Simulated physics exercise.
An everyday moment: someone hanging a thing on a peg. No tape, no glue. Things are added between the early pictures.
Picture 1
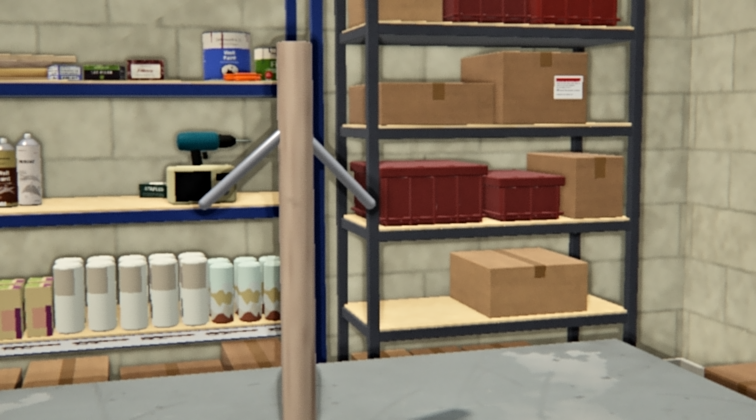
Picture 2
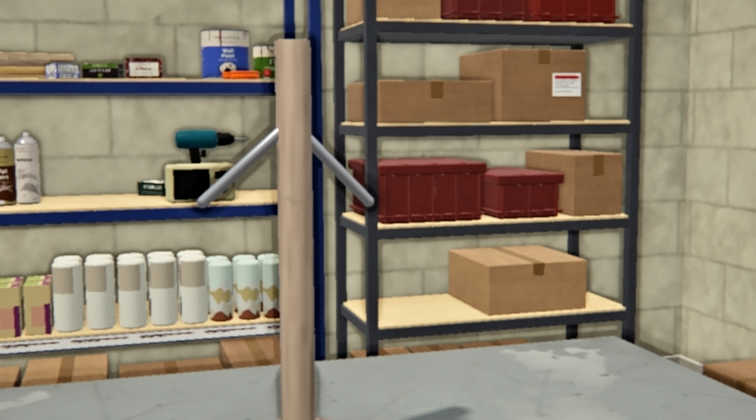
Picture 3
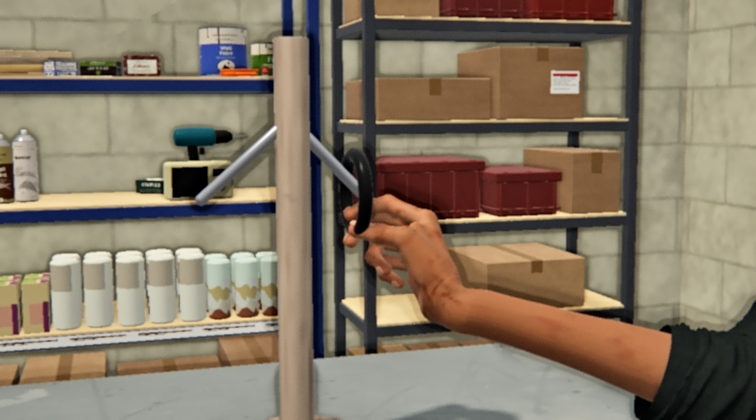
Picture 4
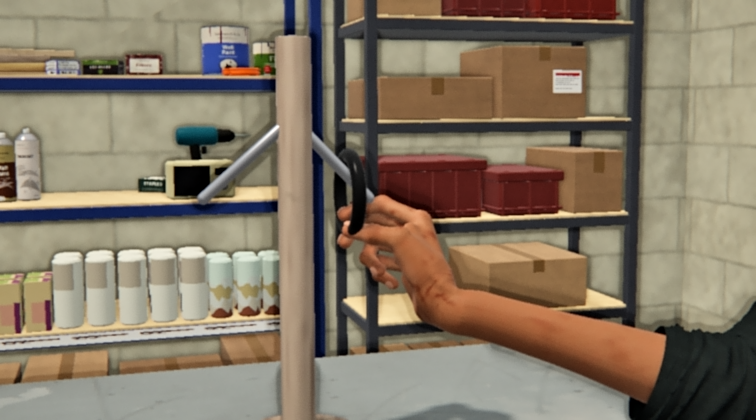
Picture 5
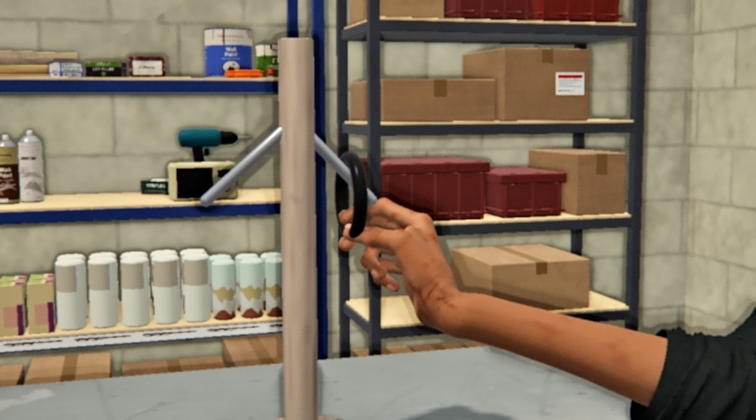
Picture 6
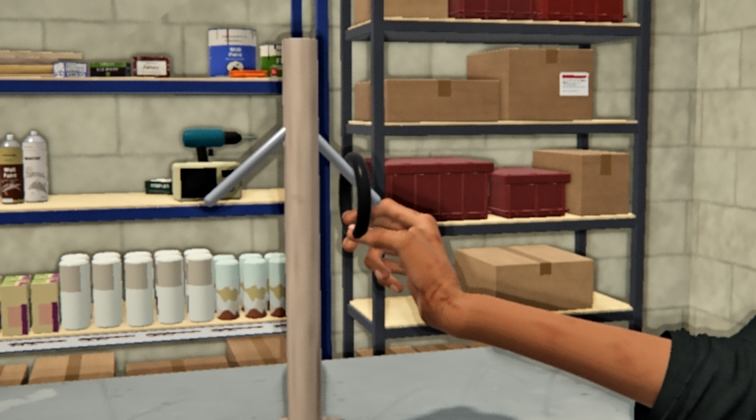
A hand came in from the right with a black ring of tape, slipped it onto the right peg of a wooden stand, and kept holding it there, barely moving, in front of the storage shelves.
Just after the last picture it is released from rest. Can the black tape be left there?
Here the black tape falls off.
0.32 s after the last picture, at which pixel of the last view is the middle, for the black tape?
Its middle is close to (407, 411).
Then, 0.16 s after the last picture, black tape tipped 31° from how it was near (368, 227).
Then, 0.26 s after the last picture, black tape falling near (393, 317).
Then, 0.32 s after the last picture, black tape falling near (407, 411).
At rest, the black tape slips down.
